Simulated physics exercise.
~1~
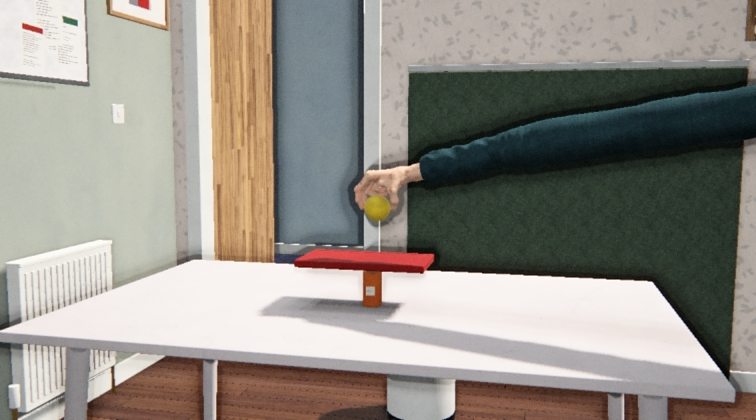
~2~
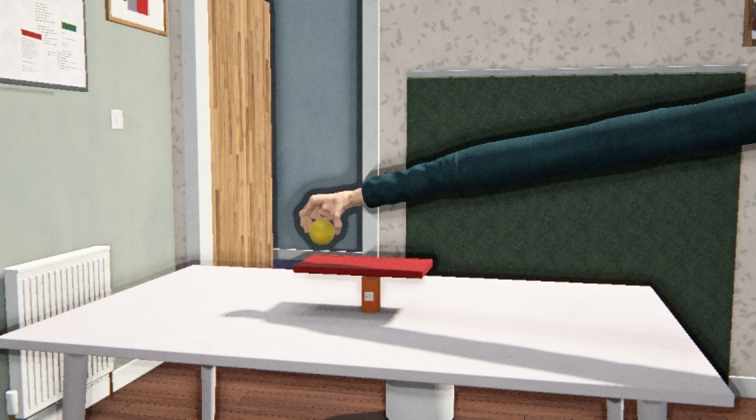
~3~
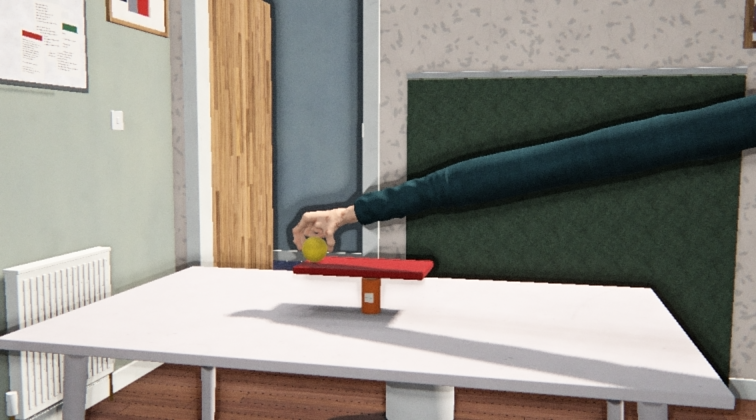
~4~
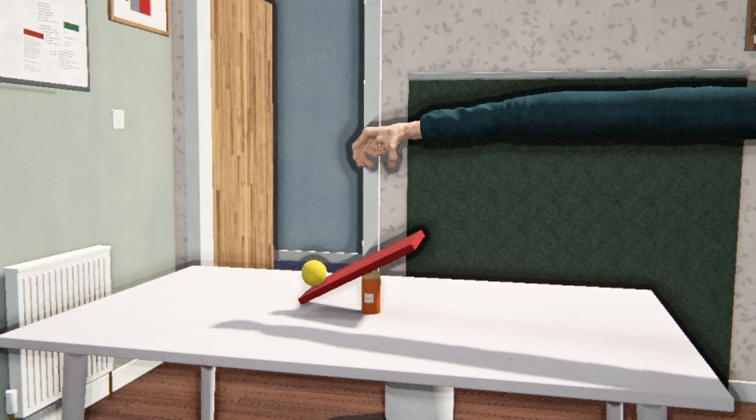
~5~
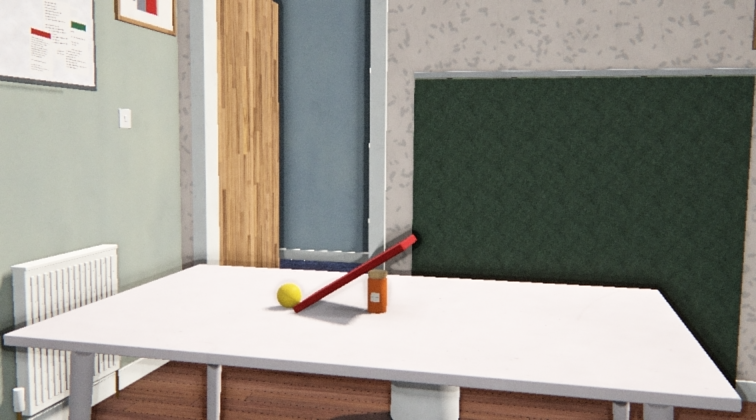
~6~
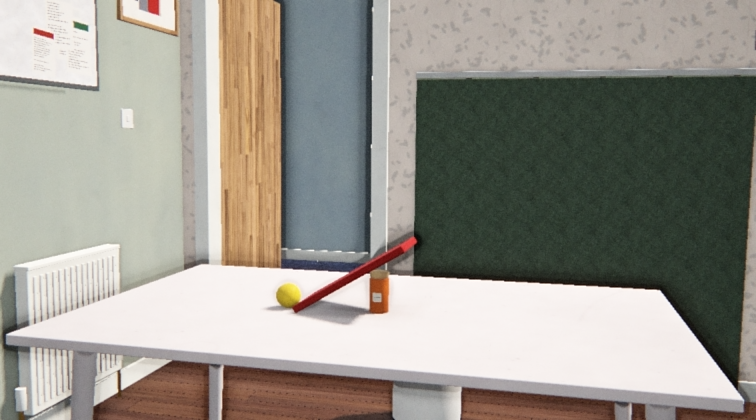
On a white table, a hand releases a yellow lemon, which tips the red lid and falls.
